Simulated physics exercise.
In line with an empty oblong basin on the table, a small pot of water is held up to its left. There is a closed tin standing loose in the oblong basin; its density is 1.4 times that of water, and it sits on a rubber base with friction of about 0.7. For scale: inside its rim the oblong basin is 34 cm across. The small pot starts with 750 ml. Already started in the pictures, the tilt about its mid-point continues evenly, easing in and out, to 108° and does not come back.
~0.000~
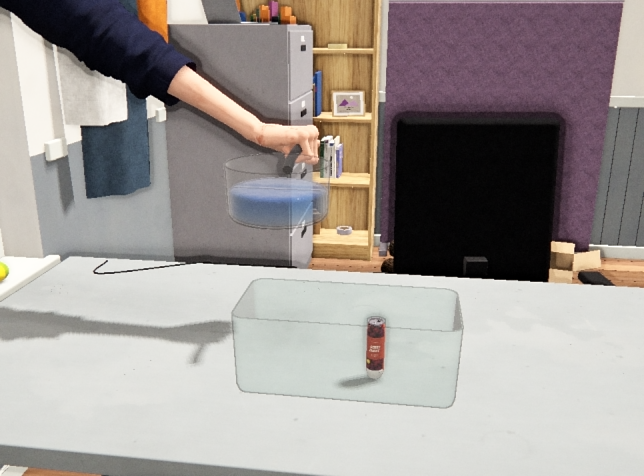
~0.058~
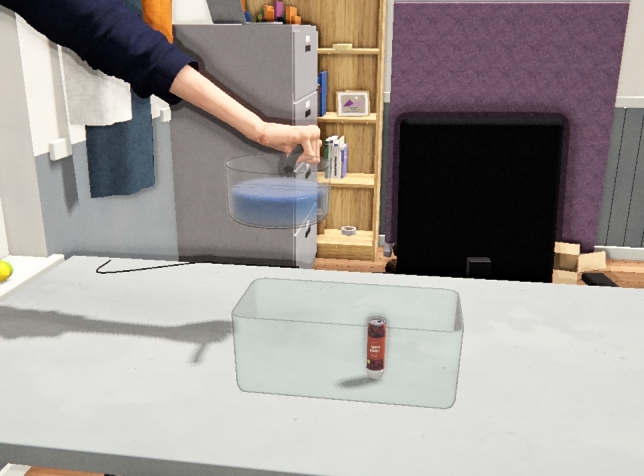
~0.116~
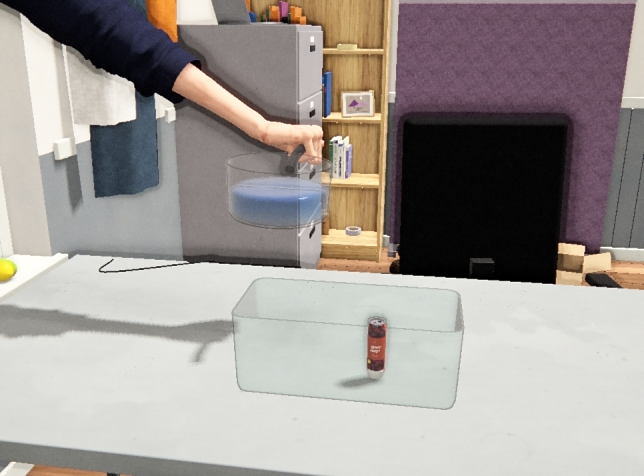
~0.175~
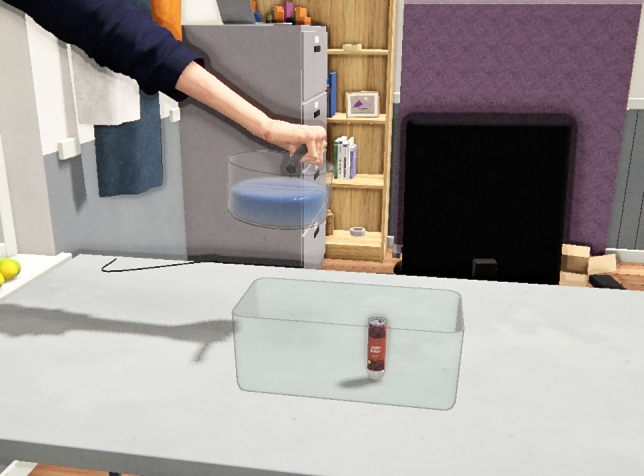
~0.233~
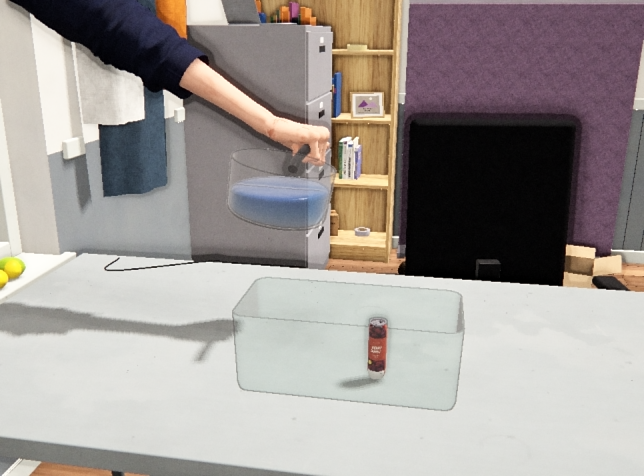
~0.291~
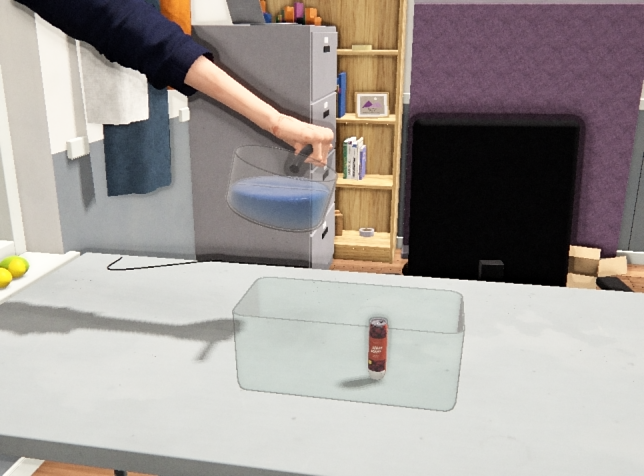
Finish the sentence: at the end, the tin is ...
Standing on its base.
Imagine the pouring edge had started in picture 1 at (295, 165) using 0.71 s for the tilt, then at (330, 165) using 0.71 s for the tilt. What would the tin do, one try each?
Run one: It does not tip. Run two: It tumbles.
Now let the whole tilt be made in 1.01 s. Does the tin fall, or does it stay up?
Well, the tin simply holds firm.
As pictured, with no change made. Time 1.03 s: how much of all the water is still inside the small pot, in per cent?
Close to 14 in a hundred.
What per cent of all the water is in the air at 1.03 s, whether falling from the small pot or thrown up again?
I'd put it at about 16 per cent of the liquid.
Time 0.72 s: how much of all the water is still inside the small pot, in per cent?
66 %.
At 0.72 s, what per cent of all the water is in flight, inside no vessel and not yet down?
Around 30 in a hundred.
By 0.72 s the tilt is 69° and 65 per cent is still to pour; the tin stands where it began.
By 1.03 s the tilt is 102° and 13 per cent is still to pour; the tin stands where it began.
By 1.36 s the tilt is 108° and 0 per cent is still to pour; the tin stands where it began.
By 1.71 s the tilt is 108° and 0 per cent is still to pour; the tin stands where it began.
At rest the tin stands where it began.
